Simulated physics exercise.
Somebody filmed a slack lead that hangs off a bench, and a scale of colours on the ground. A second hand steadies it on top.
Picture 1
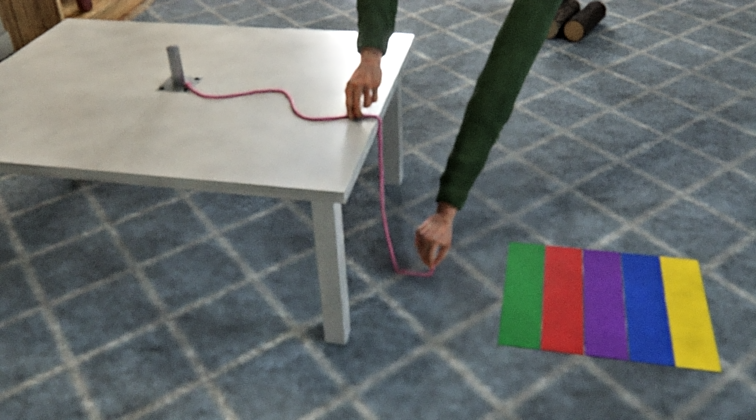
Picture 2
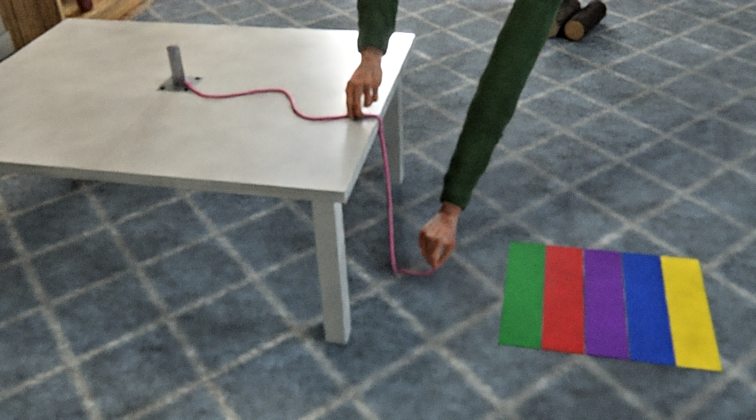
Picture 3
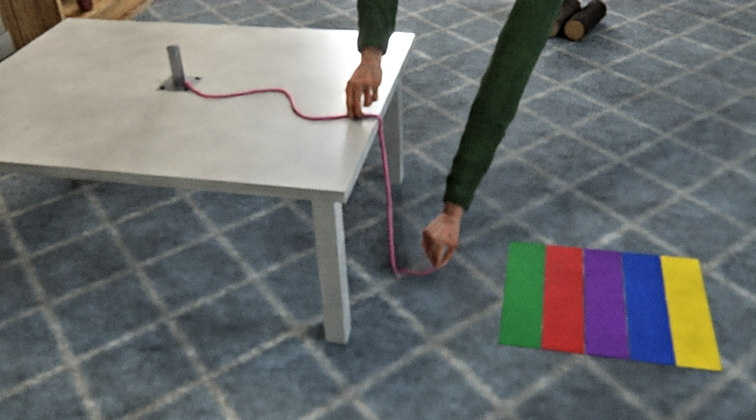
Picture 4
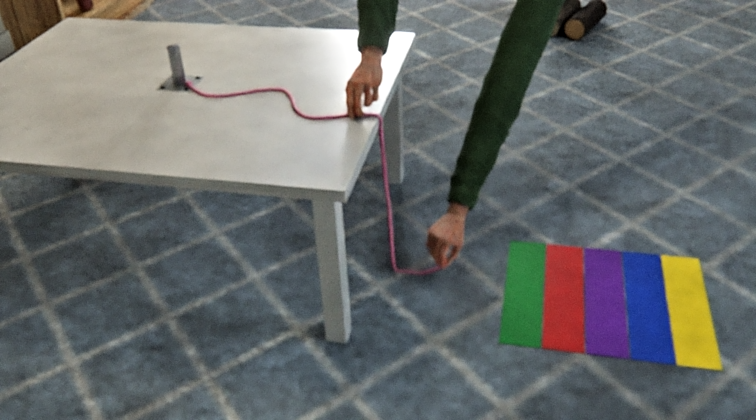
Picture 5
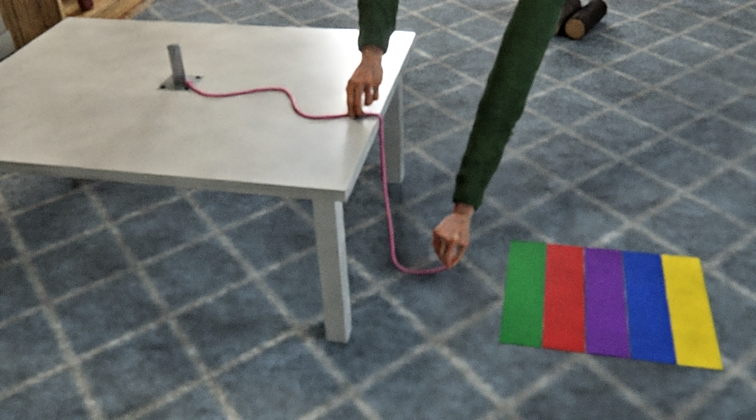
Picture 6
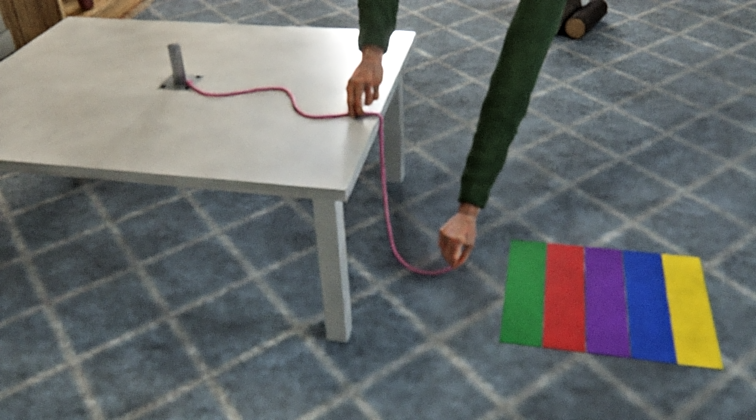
A hand slowly drew the low end of a pink cord slightly right, toward a strip of coloured bands on the floor, while another hand held the cord at the white table's edge.
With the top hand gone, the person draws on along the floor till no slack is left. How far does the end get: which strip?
The end stops over the purple strip.
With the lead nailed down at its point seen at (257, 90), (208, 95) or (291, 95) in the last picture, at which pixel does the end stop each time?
The places are (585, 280), (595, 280) and (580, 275).
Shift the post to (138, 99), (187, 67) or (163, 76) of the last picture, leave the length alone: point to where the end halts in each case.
Near (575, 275), (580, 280) and (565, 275).
Early on, end near (522, 272); over green.
Midway, end near (574, 277); over red.
At the end of the slack, end near (605, 280); over purple. It gets as far as the purple strip.
